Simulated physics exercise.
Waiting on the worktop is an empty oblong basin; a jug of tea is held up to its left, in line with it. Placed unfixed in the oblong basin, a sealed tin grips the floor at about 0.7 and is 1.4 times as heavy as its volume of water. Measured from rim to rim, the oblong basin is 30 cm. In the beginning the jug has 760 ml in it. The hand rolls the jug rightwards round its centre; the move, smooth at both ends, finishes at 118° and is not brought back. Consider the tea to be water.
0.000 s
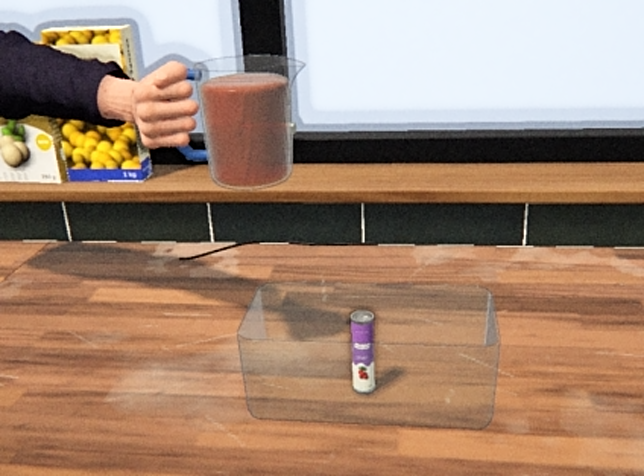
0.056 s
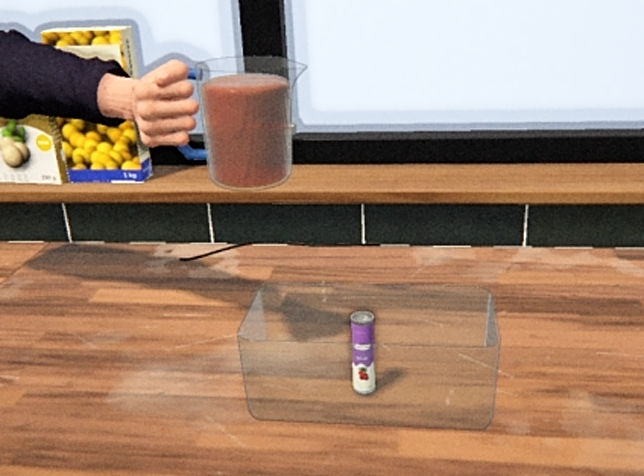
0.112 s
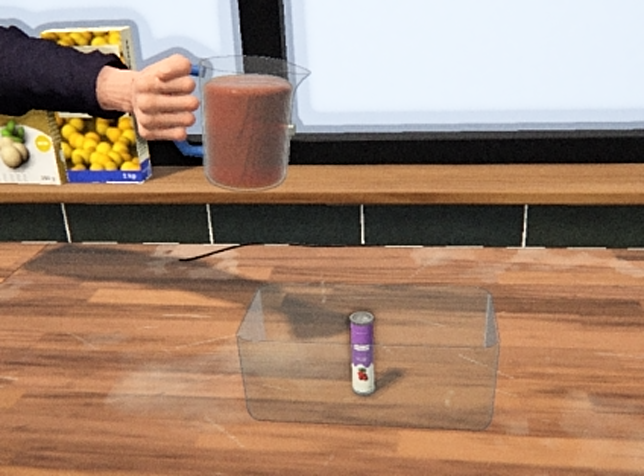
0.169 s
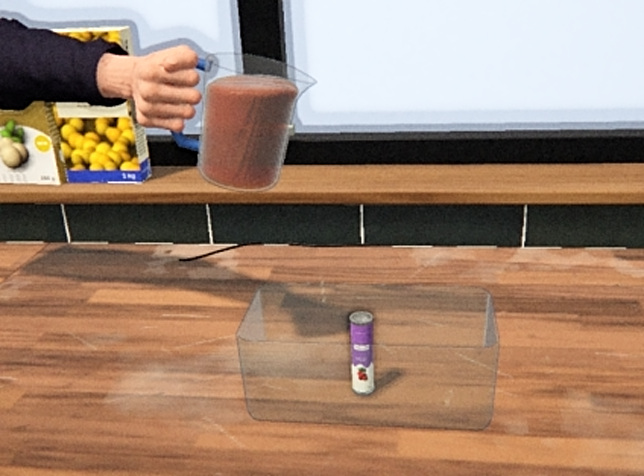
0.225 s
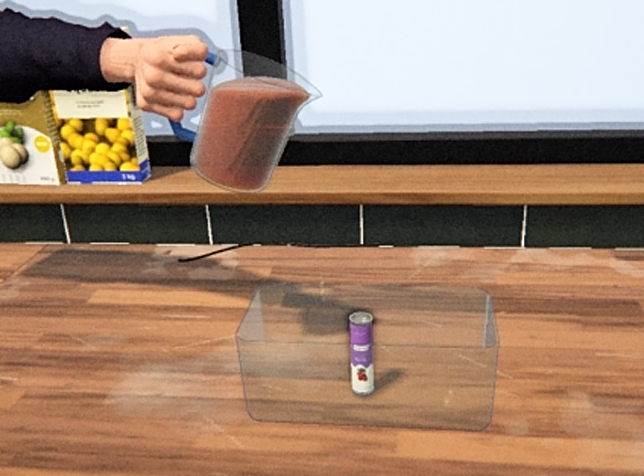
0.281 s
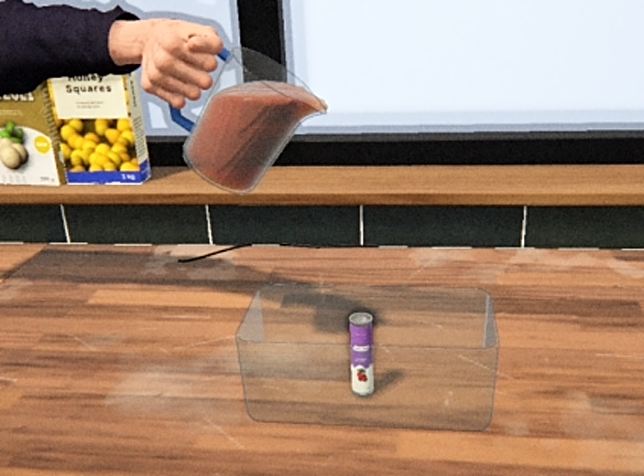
A hand tilts a jug of reddish-brown liquid rightwards above a worktop holding a clear basin.
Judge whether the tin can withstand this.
It withstands it and stays upright.
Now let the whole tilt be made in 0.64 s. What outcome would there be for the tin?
In that case the tin stays vertical.
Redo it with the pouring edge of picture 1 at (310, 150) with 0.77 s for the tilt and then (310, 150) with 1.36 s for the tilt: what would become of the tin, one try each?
Trial 1 - tin tips; trial 2 - tin tips.
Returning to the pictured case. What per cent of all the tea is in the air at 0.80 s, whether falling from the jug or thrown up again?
Some 28 % is up in the air.
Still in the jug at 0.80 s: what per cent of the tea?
Around 7 percent of it.
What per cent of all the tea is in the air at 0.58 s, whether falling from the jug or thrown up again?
Roughly 36 percent.
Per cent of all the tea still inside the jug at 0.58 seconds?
About 54 percent.
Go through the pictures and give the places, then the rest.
It leans 0°; its right rim is at (306, 63); the tea meets the walls at (203, 82) and (291, 80); the oblong basin's rim runs from (249, 310) to (495, 316); the tin's top is at (362, 320), in the first frame.
It leans 2°; its right rim is at (307, 66); the tea meets the walls at (204, 82) and (292, 81), in the second frame.
It leans 6°; its right rim is at (311, 72); the tea meets the walls at (207, 80) and (294, 84), in the third frame.
It leans 14°; its right rim is at (317, 81); the tea meets the walls at (210, 82) and (300, 86), in the fourth frame.
It leans 23°; its right rim is at (323, 95); the tea meets the walls at (209, 104) and (311, 90), in the fifth frame.
It leans 35°; its right rim is at (327, 112); the tea meets the walls at (202, 113) and (317, 100); 1 per cent is over the edge, in the sixth frame.
After 0.58 s the tilt is 101° and 54 per cent is still to pour; the tin stands where it began.
After 0.80 s the tilt is 118° and 7 per cent is still to pour; the tin stands where it began.
After 1.02 s the tilt is 118° and 0 per cent is still to pour; the tin stands where it began.
After 1.27 s the tilt is 118° and 0 per cent is still to pour; the tin stands where it began.
In the end the tin stands where it began.
